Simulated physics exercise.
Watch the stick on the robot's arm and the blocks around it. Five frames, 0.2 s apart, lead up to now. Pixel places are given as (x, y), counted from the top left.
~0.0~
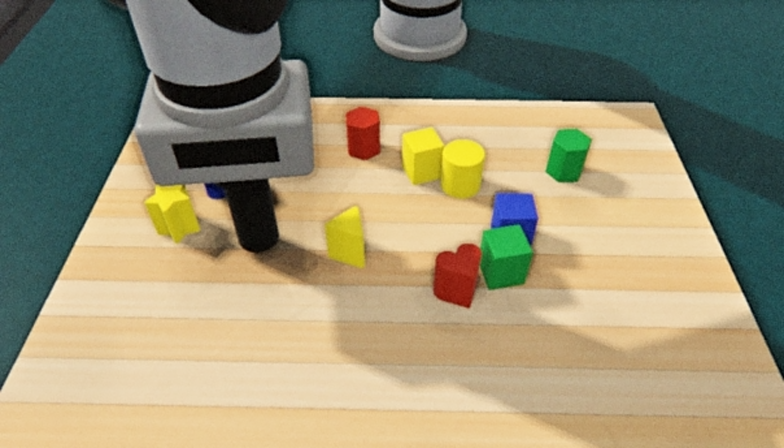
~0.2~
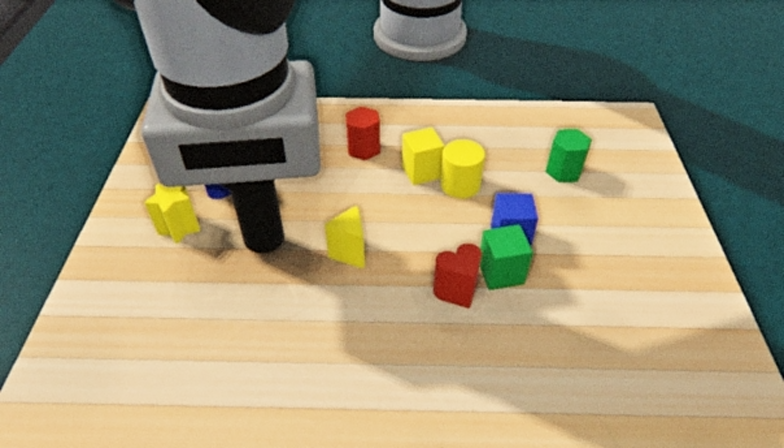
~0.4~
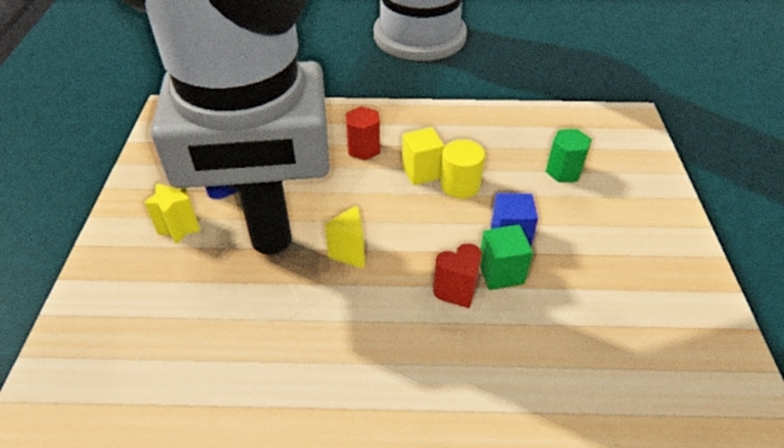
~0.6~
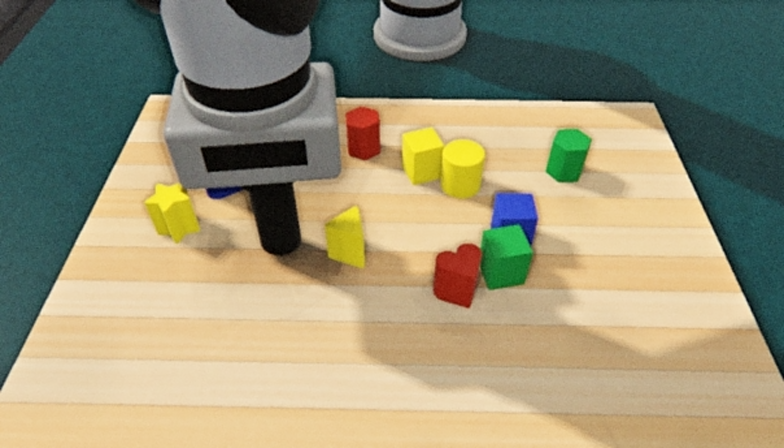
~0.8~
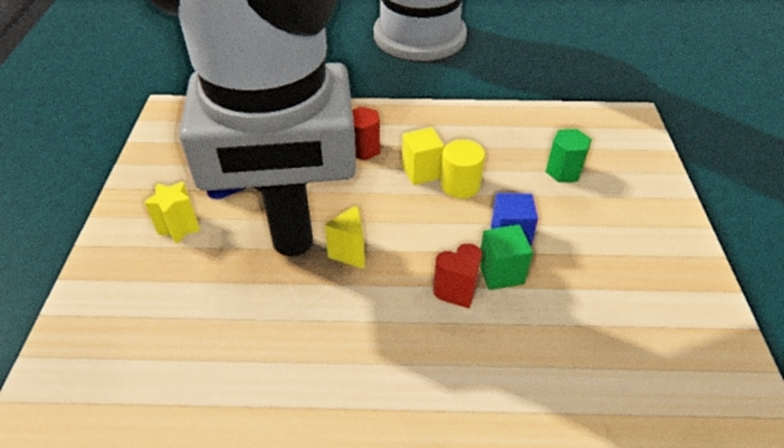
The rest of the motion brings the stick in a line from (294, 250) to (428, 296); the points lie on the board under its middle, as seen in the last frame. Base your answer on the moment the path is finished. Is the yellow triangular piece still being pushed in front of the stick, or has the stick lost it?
It lies beside or behind the stick.
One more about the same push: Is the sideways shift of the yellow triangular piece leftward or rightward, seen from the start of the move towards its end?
It slides leftward.
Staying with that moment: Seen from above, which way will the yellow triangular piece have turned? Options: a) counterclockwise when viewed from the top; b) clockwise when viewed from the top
The answer is a.
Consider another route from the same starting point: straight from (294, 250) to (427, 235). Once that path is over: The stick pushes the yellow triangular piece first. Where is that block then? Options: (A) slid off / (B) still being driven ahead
Choice A: Slid off.
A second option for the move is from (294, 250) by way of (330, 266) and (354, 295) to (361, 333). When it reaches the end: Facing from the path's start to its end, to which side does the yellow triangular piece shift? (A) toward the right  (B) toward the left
My pick is B.
The first path, step by step. One third of the way, stick at (336, 257); yellow triangular piece at (370, 220), turned 50° anticlockwise.
Two thirds of the way, stick at (382, 273); yellow triangular piece at (387, 221), turned 115° anticlockwise.
At the end, stick at (429, 288); yellow triangular piece at (388, 221), turned 115° anticlockwise; red heart-shaped block at (479, 260), turned 10° anticlockwise; green square at (512, 239).
